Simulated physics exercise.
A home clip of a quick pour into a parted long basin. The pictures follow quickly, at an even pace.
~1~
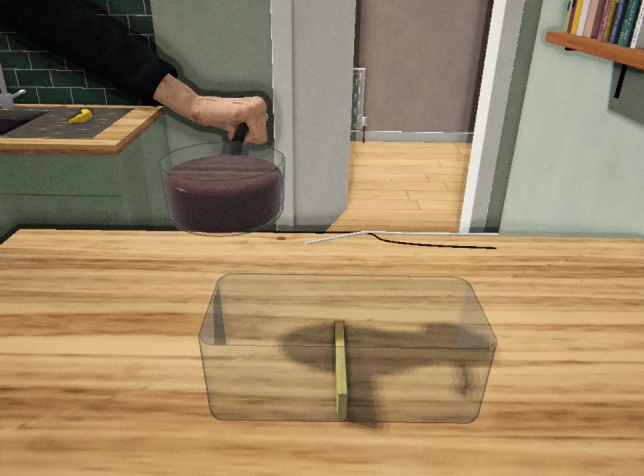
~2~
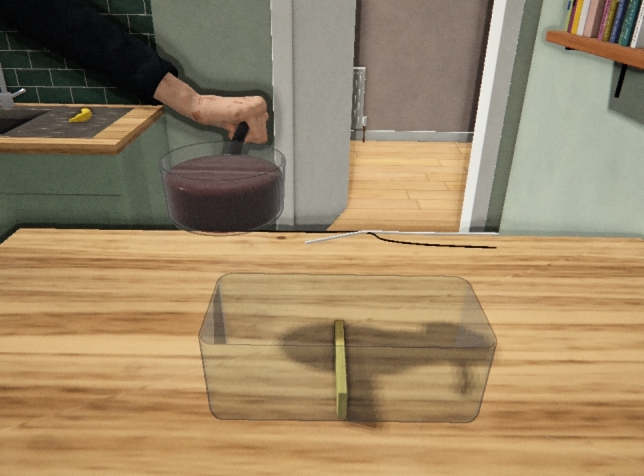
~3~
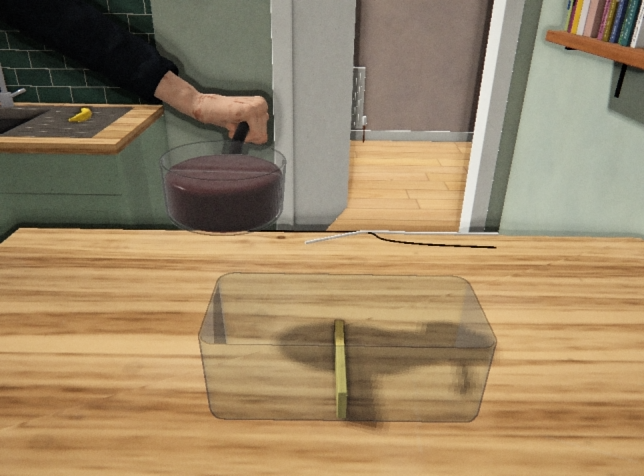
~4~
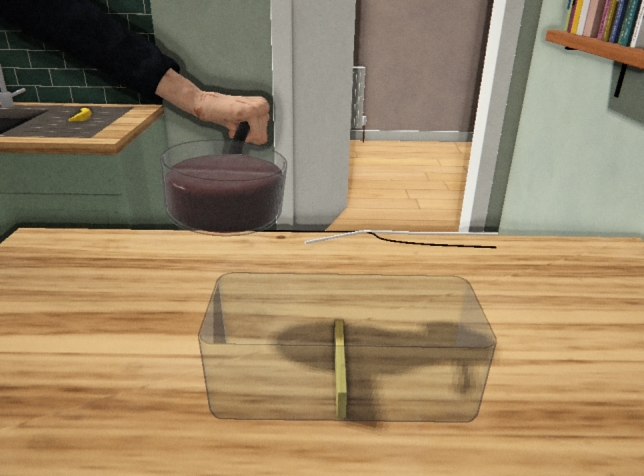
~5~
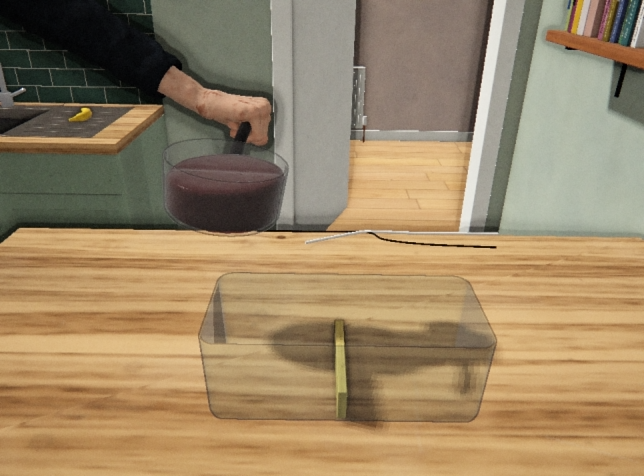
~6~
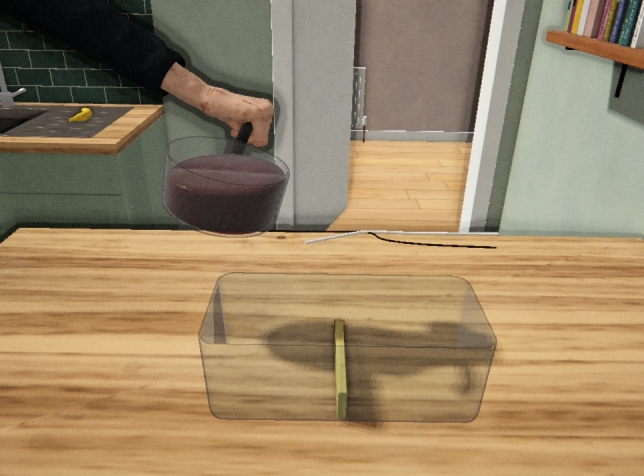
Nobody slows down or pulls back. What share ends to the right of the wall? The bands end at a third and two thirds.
In the end from a third to two thirds is right of the wall.
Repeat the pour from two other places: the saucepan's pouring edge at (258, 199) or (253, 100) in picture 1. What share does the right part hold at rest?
The first gives 5 %, the second 25 %.
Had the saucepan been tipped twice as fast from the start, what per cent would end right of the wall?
Roughly 20 in a hundred.
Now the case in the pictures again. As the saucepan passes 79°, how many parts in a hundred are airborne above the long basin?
Close to 45 per cent.
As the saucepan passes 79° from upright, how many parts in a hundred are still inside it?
It comes to 40 per cent or so.
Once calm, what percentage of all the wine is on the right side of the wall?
Roughly 45 in a hundred.
A moment on, the saucepan is tipped on its side and 41 per cent is still to pour, 6 is left of the wall and 8 right of it.
Next, the saucepan is tipped right over and 3 per cent is still to pour, 46 is left of the wall and 43 right of it.
Then the saucepan is tipped right over and 0 per cent is still to pour, 55 is left of the wall and 43 right of it.
Later the saucepan is tipped right over and 0 per cent is still to pour, 55 is left of the wall and 43 right of it.
At rest 55 per cent lies left of the wall, 44 right of it and 2 outside.
